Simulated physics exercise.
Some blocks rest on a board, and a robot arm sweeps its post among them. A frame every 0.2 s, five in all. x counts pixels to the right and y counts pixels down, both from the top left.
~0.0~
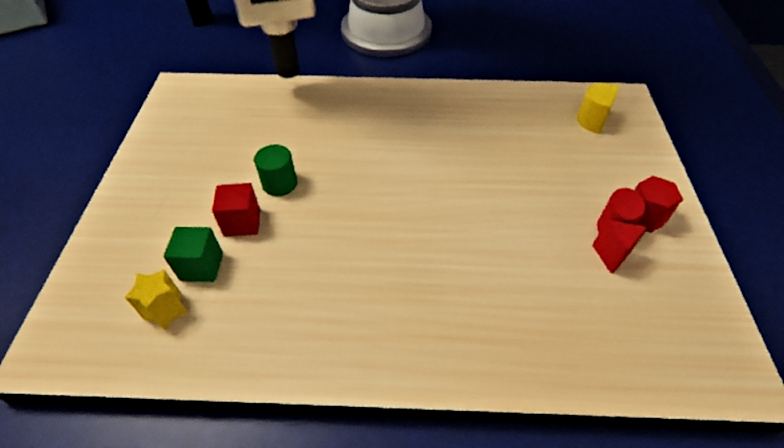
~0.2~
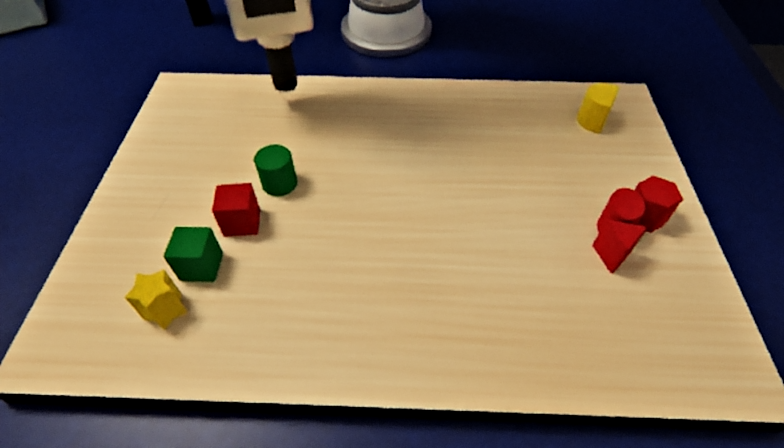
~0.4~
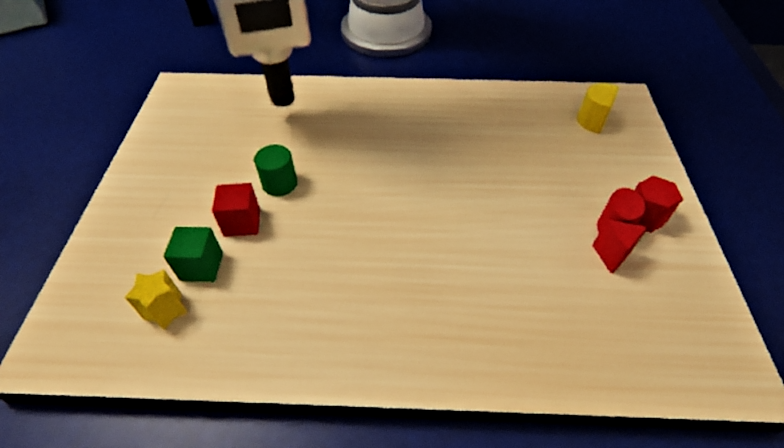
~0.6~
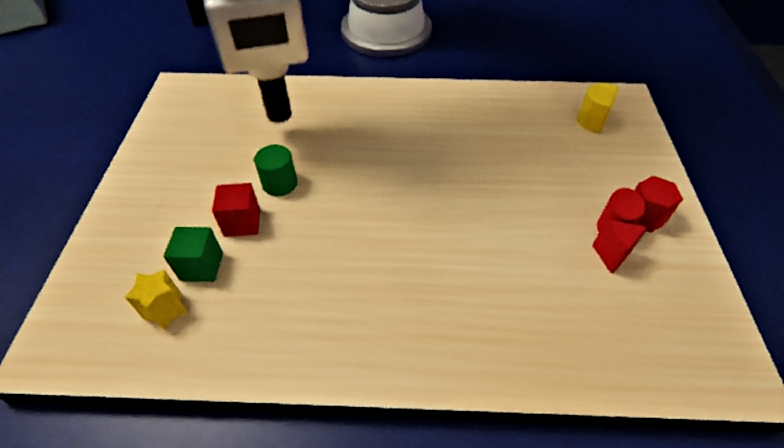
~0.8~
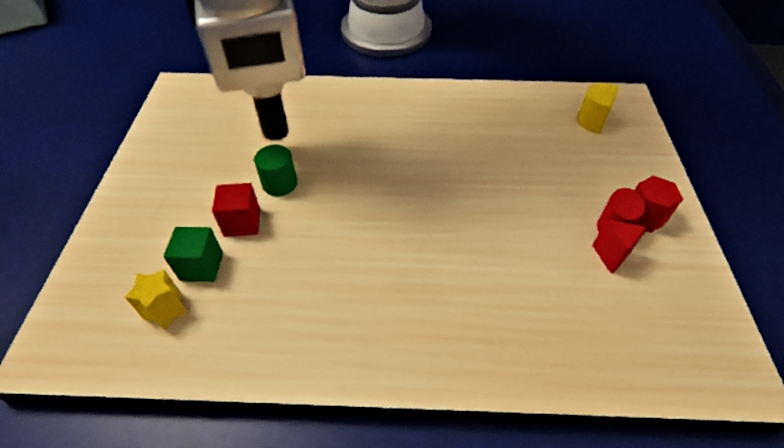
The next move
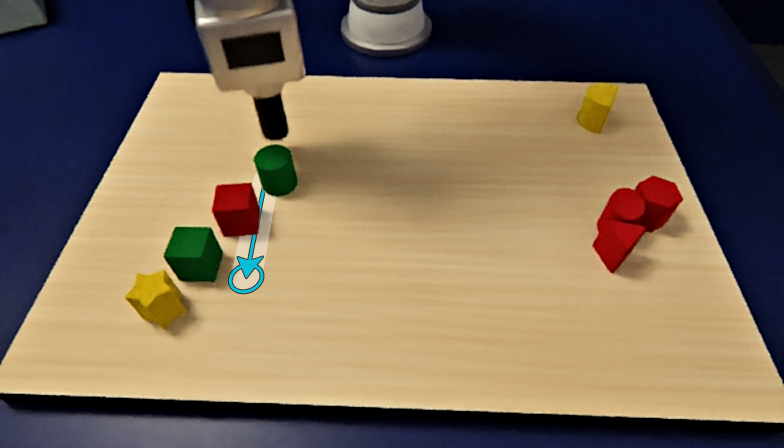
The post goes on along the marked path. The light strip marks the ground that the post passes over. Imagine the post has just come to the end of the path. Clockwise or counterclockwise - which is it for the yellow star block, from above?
Turns anticlockwise.
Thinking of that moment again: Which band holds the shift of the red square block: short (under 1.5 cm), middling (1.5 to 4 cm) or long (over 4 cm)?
Displaced more than 4 cm.
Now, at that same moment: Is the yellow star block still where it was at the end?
Answer: No.
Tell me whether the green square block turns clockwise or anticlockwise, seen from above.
It goes clockwise.
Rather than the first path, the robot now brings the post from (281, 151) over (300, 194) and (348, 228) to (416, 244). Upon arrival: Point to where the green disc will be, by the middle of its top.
Top centre: (276, 196).
Path on the board, from (281, 151) over (264, 188) and (256, 230) to (246, 278).
On the path given first. One third of the way, post (259, 170); green disc (273, 180).
Two thirds of the way, post (249, 213); green square block (178, 249); red square block (218, 224), turned 45° clockwise; green disc (282, 205).
At the end, post (239, 262); yellow star block (122, 301), turned 30° anticlockwise; green square block (156, 268), turned 70° clockwise; red square block (198, 269), turned 80° clockwise; green disc (281, 208).
